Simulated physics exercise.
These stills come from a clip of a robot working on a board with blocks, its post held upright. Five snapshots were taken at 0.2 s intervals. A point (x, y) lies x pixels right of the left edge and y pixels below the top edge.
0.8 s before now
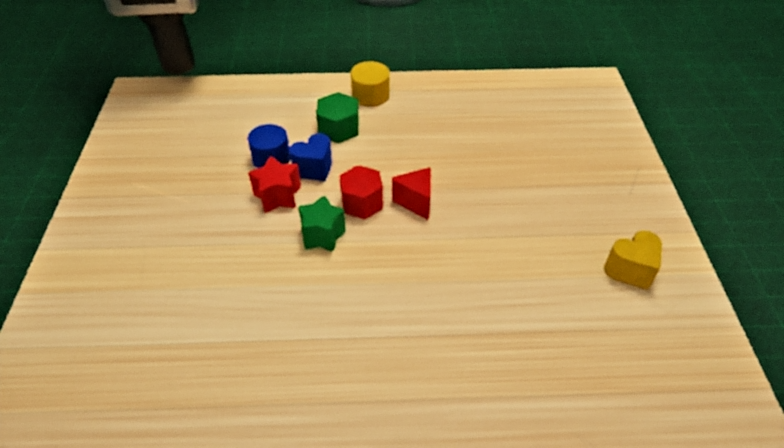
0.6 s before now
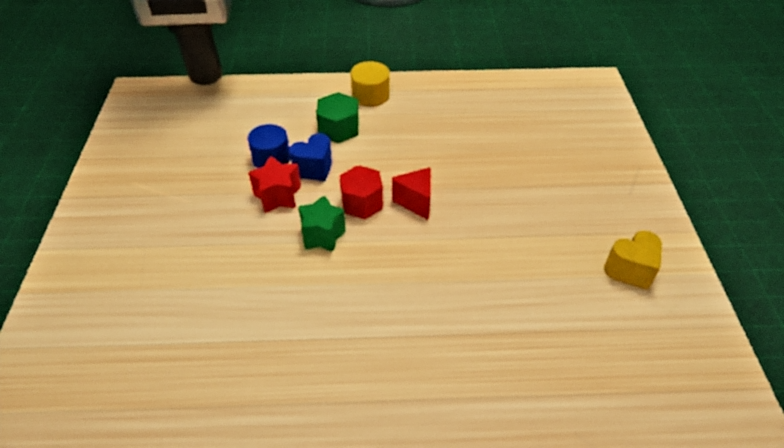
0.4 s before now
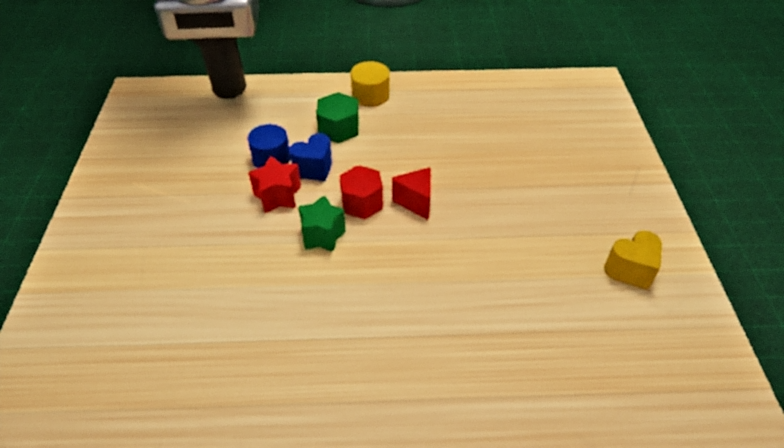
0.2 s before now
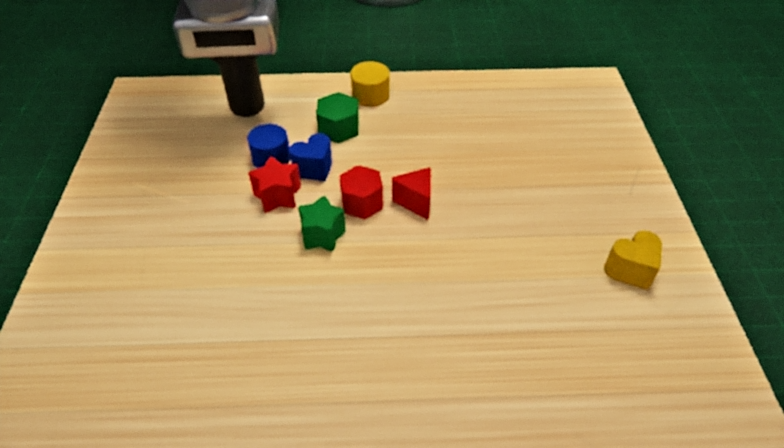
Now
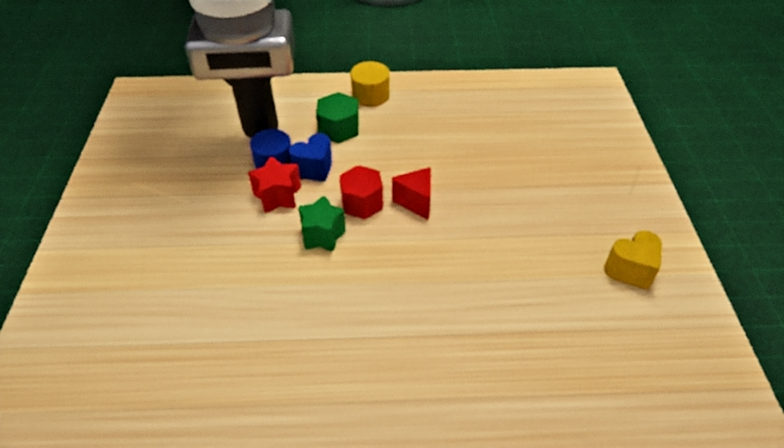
A robot arm moving right and down over a wooden board of coloured blocks, its dark post nudging the blue cylinder slightly.
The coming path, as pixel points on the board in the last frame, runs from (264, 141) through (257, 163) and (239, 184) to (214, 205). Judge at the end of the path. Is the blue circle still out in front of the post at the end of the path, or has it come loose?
Slipped off.
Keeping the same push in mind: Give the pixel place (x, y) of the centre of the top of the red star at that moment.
The middle of its upper face will lie at (283, 193).
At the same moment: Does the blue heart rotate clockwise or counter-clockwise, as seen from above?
It is turned anticlockwise.
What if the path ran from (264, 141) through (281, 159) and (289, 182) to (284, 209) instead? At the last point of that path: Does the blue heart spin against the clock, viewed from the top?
Yes, that is what happens.
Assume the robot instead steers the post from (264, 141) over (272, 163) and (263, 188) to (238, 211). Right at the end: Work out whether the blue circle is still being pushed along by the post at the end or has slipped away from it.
I think the post loses the blue circle somewhere along the way.
On the path given first. One third of the way, post at (254, 152); blue circle at (276, 161); red star at (280, 190), turned 25° clockwise; blue heart at (317, 149), turned 25° anticlockwise.
Two thirds of the way, post at (235, 172); blue circle at (276, 166); red star at (283, 193), turned 35° clockwise; blue heart at (317, 149), turned 25° anticlockwise.
At the end, post at (210, 193); blue circle at (276, 166); red star at (283, 193), turned 35° clockwise; blue heart at (317, 149), turned 25° anticlockwise; green hexagon in place.
